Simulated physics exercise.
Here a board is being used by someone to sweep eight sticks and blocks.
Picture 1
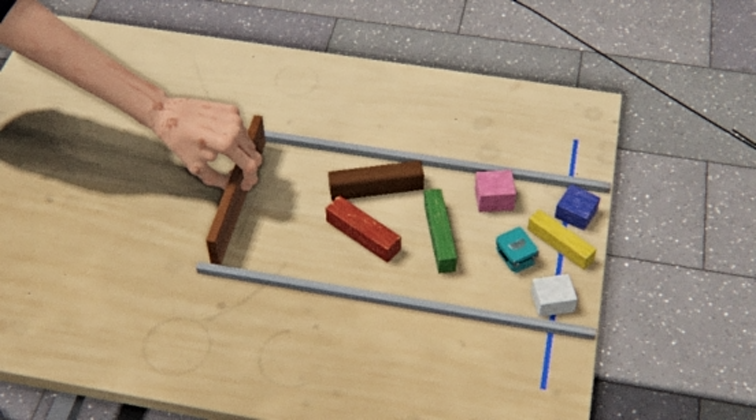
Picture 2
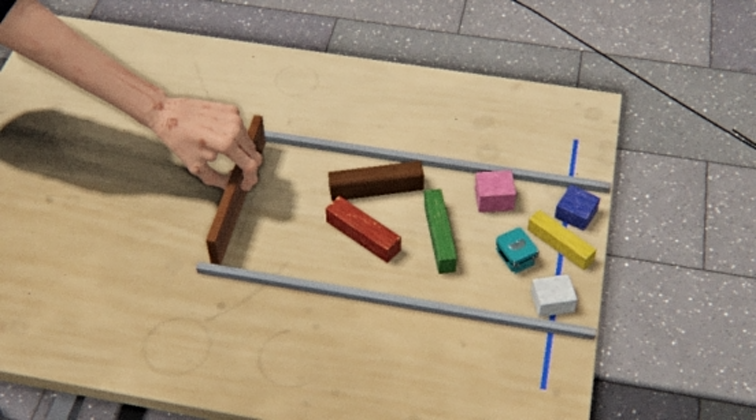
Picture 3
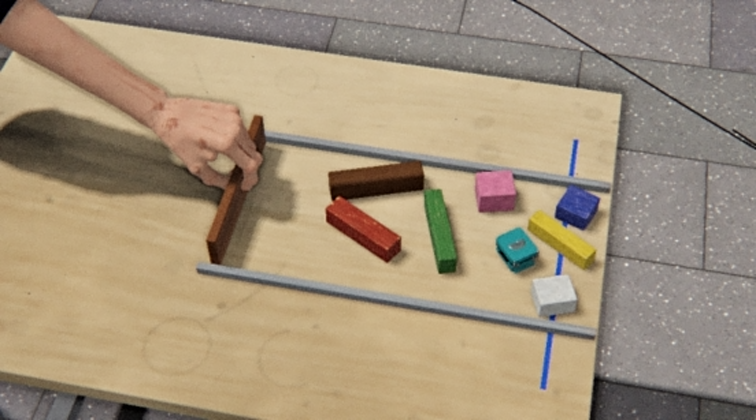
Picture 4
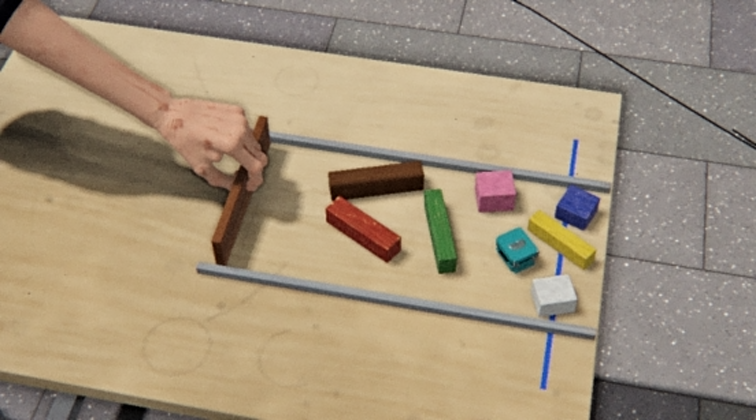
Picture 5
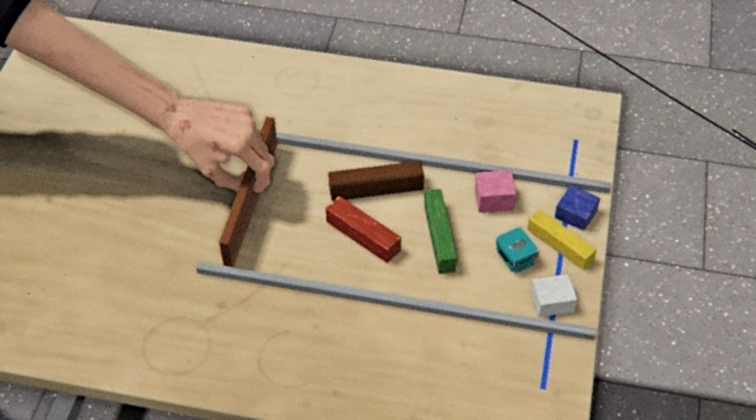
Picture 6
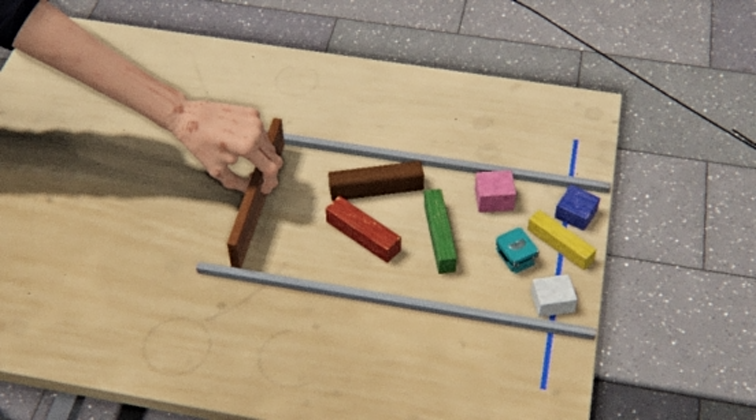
A pale wooden board lies on grey paving, seen from above at a slight angle by a still camera. Between two grey rails sit brown, red and green sticks, then pink, turquoise, white and blue blocks and a yellow bar near a blue line at the right. From the left, a hand holding an upright brown board slides it slightly rightward between the rails, touching nothing, while the pieces stay still.
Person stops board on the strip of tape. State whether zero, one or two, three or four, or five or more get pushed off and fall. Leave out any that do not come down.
The ones that fall? Five or more of them, I think.
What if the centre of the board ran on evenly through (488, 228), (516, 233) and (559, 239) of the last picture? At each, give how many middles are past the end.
By position: 0 / 2 / 5.
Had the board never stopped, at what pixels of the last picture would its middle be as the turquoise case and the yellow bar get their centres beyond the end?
Middle: Roughly (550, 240); roughly (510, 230).
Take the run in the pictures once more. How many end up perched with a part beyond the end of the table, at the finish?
That adds up to 1.
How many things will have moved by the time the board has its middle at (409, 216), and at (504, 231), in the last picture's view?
Respectively 4 and 8.
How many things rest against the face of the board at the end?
At rest, 2 are in contact.
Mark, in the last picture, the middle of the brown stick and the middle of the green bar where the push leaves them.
The brown stick comes to rest at (609, 205), and the green bar comes to rest at (592, 269).
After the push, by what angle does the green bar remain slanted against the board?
About 0°.
Soon after, none off yet; blue block at rest near (577, 208); yellow bar at rest near (561, 239); white block at rest near (554, 296).
In the end, the number that fall off is five or more; gone, pink block, turquoise case, white block, yellow bar and blue block.
